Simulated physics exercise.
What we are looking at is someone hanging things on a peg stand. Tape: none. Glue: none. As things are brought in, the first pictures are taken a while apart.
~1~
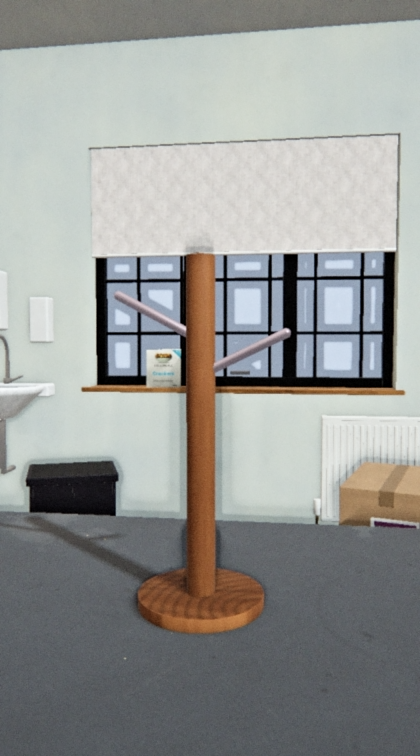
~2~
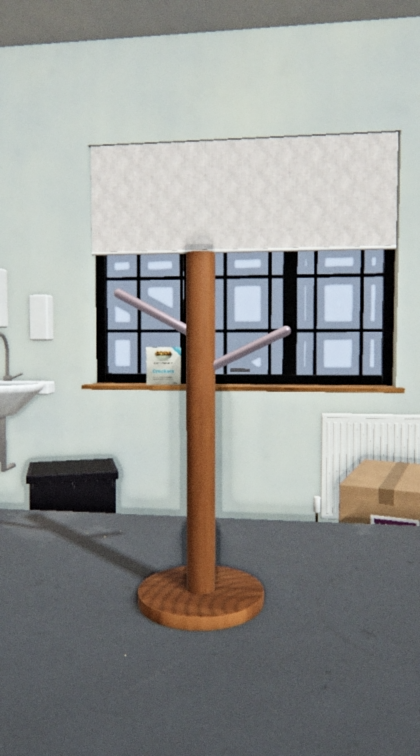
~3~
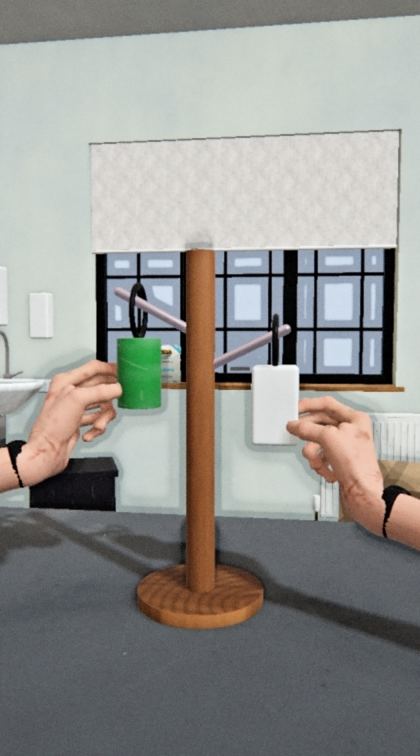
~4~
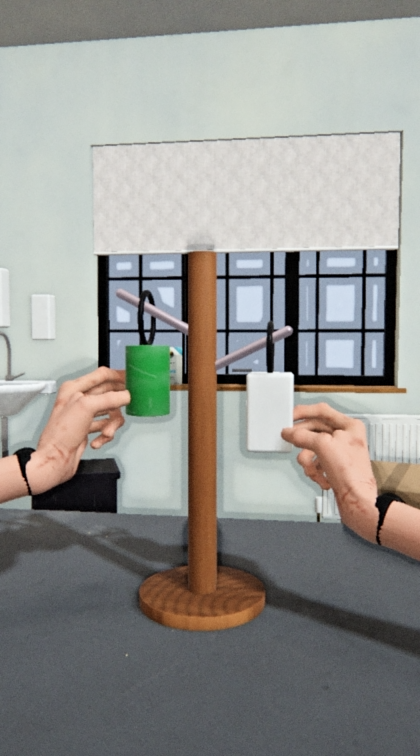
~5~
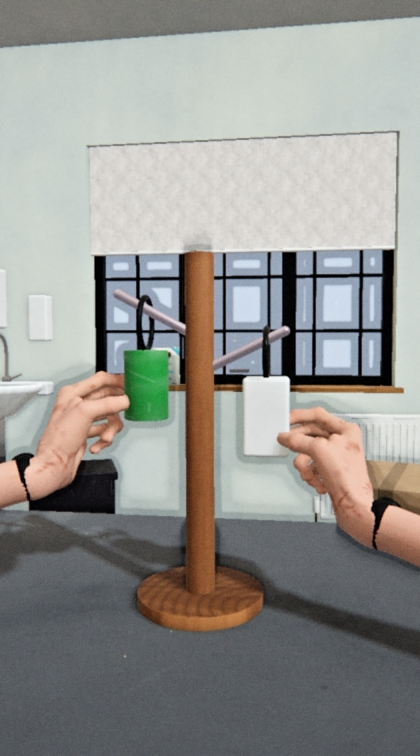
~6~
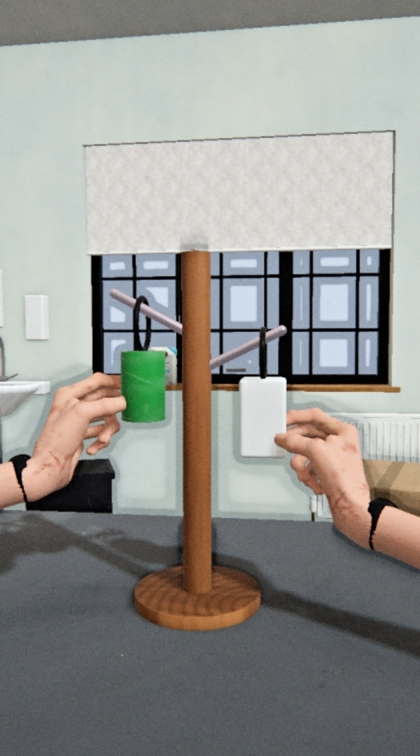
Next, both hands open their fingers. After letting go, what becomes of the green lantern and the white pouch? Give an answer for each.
The green lantern stays on its peg, the white pouch stays on its peg.
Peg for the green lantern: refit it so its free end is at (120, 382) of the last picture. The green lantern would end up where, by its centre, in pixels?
Roughly (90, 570).
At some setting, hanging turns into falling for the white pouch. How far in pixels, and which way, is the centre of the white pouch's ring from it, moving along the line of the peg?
Somewhere near 20 pixels, heading right.
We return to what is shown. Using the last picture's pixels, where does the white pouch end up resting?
You'll find it close to (236, 411).
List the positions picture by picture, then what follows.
The first frame shows peg stand (201, 432).
The second frame shows peg stand (201, 430).
The third frame shows still on the way; green lantern (139, 345); peg stand (200, 428).
The fourth frame shows still on the way; white pouch (270, 385); peg stand (202, 430).
The fifth frame shows still on the way; green lantern (146, 357); peg stand (200, 430).
The sixth frame shows in place, still held; green lantern (143, 358); white pouch (263, 391); peg stand (197, 430).
Then, 0.14 s on from there, green lantern turned 22° from its first pose near (158, 375); white pouch turned 19° from its first pose near (250, 405).
Then, 0.22 s on from there, green lantern turned 19° from its first pose near (160, 375); white pouch turned 14° from its first pose near (236, 410).
In the end, the green lantern remains hooked, near (160, 375); the white pouch remains hooked, near (236, 410).
